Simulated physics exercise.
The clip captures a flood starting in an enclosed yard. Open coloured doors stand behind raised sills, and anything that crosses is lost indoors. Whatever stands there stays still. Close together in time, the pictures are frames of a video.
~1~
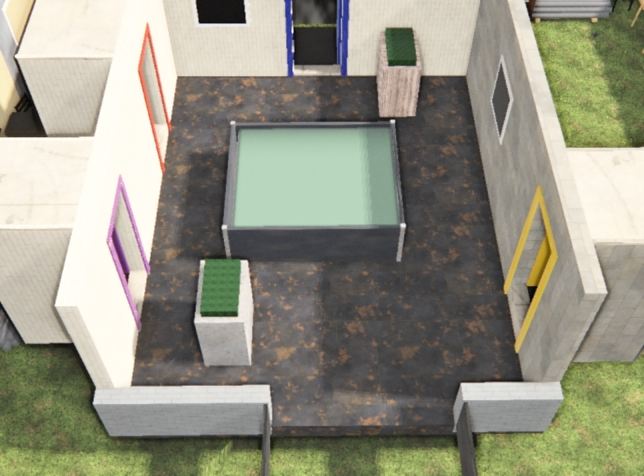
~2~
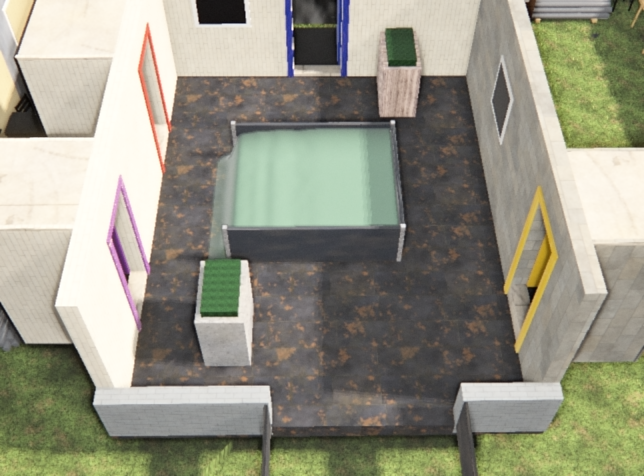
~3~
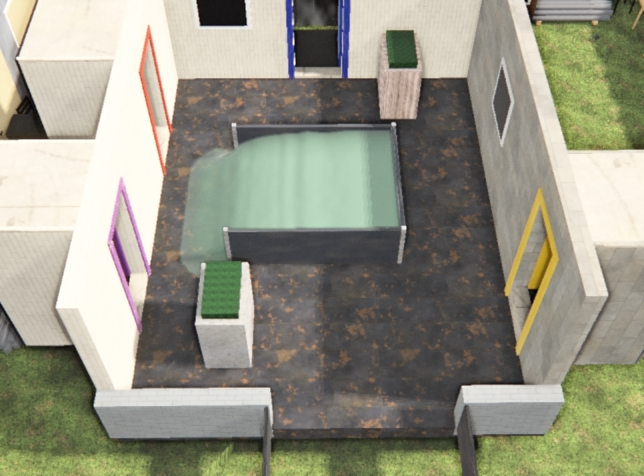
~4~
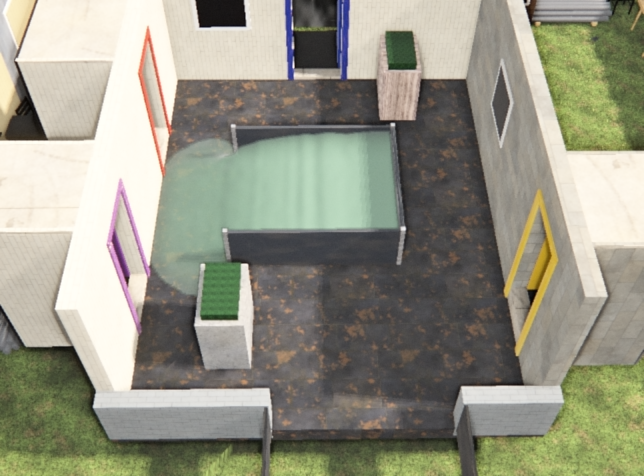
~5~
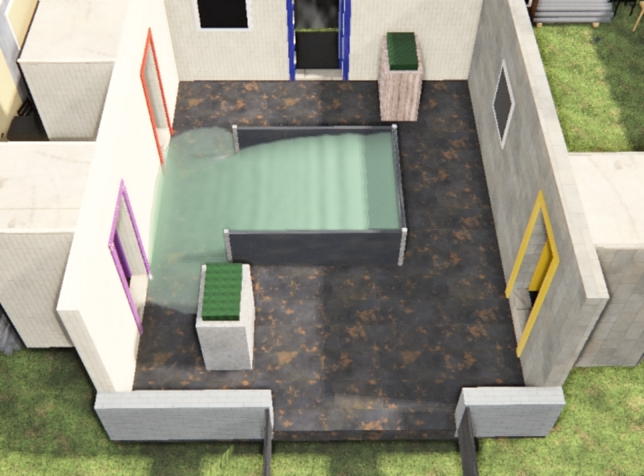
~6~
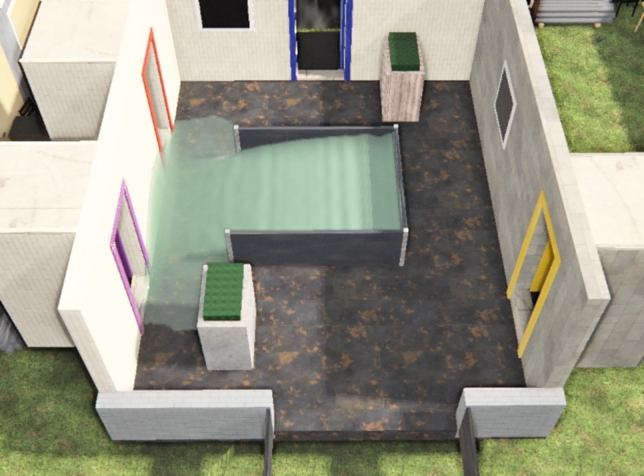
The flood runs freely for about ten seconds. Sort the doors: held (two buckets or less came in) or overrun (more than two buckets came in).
Sorted: Yellow door held, blue door overrun, red door overrun, purple door overrun.
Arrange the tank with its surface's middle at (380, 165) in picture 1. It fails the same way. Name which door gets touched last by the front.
The one you want is the one in yellow.
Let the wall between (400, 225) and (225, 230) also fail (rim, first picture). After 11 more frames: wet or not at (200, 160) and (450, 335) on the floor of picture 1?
In the order asked: Unwetted, then inundated.
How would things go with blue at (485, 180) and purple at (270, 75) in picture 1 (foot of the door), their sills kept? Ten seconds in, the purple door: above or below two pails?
Checking it, I find the purple door overflows.
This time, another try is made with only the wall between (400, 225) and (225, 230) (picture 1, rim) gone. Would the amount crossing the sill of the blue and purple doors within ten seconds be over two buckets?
Here the blue door keeps within bounds, and the purple door gets too much.
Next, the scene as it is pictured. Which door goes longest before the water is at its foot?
That would be the one in yellow.
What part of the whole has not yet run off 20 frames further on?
Roughly 94 parts in a hundred.
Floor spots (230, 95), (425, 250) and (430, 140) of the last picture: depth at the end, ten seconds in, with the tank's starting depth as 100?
About 14, 14 and 18 percent, in that order.
A moment on, water covers 25 % of the floor; the yellow door not reached, the blue door not reached, the red door over two buckets in, the purple door under two buckets in.
Next, water covers 35 % of the floor; the yellow door not reached, the blue door wet at the sill, nothing in, the red door far over two buckets in, the purple door over two buckets in.
Then, water covers 70 % of the floor; the yellow door not reached, the blue door under two buckets in, the red door far over two buckets in, the purple door far over two buckets in.
Later, water covers 95 % of the floor; the yellow door wet at the sill, nothing in, the blue door over two buckets in, the red door far over two buckets in, the purple door far over two buckets in.
In the end, water covers 95 % of the floor; the yellow door wet at the sill, nothing in, the blue door far over two buckets in, the red door far over two buckets in, the purple door far over two buckets in.
